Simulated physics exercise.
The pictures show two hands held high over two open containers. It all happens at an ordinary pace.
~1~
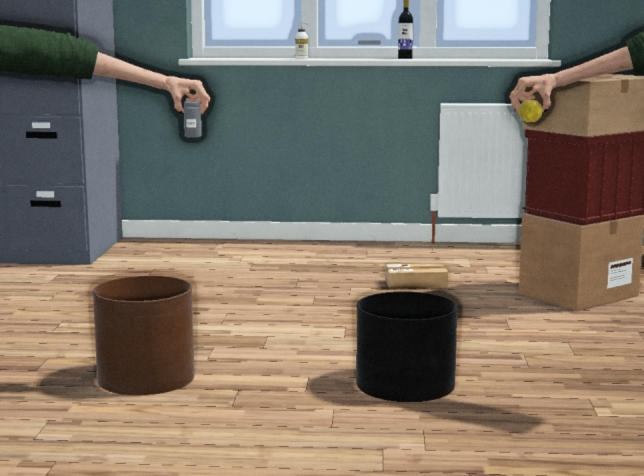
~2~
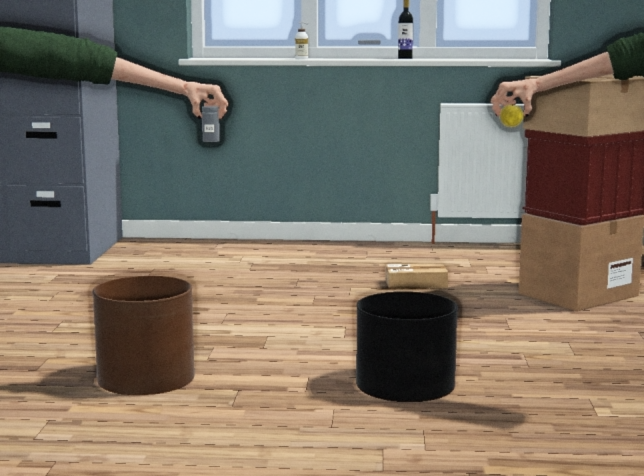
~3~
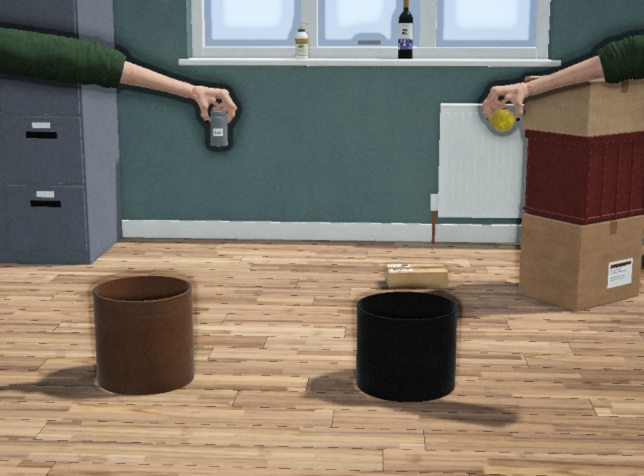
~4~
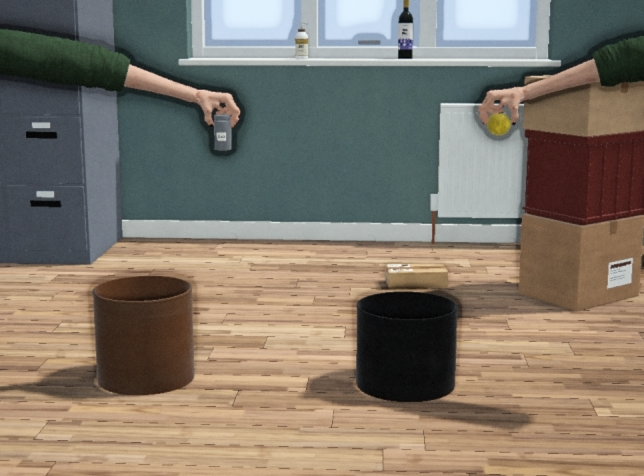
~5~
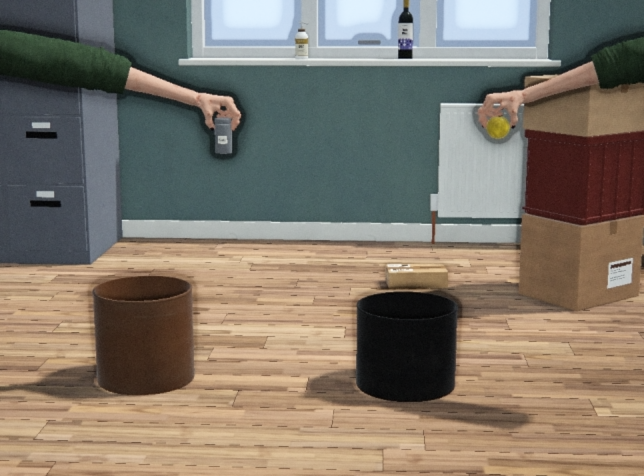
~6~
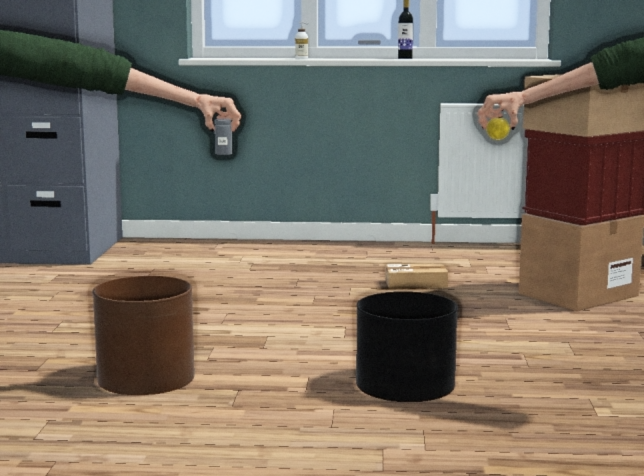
Two hands on green-sleeved arms reach in from the left and right edges of a room with a teal wall, seen straight on from a fixed camera. The left hand grips a grey shaker above a brown bin, and the right holds a yellow apple by stacked boxes, with a black bucket at centre right. Both hands shift slightly inward and down, slowing until they barely move, still gripping the objects.
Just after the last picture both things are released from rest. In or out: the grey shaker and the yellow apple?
The grey shaker ends up outside, the yellow apple ends up outside.
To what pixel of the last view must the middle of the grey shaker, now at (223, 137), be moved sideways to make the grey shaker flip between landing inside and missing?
The turning point is around (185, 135).
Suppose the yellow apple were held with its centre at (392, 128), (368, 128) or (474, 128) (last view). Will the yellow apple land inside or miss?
The yellow apple lands inside; goes in; misses.
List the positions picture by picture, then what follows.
In the first frame, still on the way; grey shaker (193, 119); yellow apple (531, 111); left bin (144, 333).
In the second frame, still on the way; yellow apple (512, 116); right bucket (406, 345).
In the third frame, still on the way; grey shaker (219, 128); left bin (144, 333).
In the fourth frame, still on the way; yellow apple (499, 124); right bucket (406, 345).
In the fifth frame, still on the way; grey shaker (223, 136); left bin (144, 333).
In the sixth frame, in place, still held; grey shaker (223, 137); yellow apple (498, 129); right bucket (406, 345).
Then, 0.30 s after the last picture, grey shaker falling near (226, 245); yellow apple falling near (494, 239).
At rest, the grey shaker misses, near (228, 365); the yellow apple misses, near (489, 376).
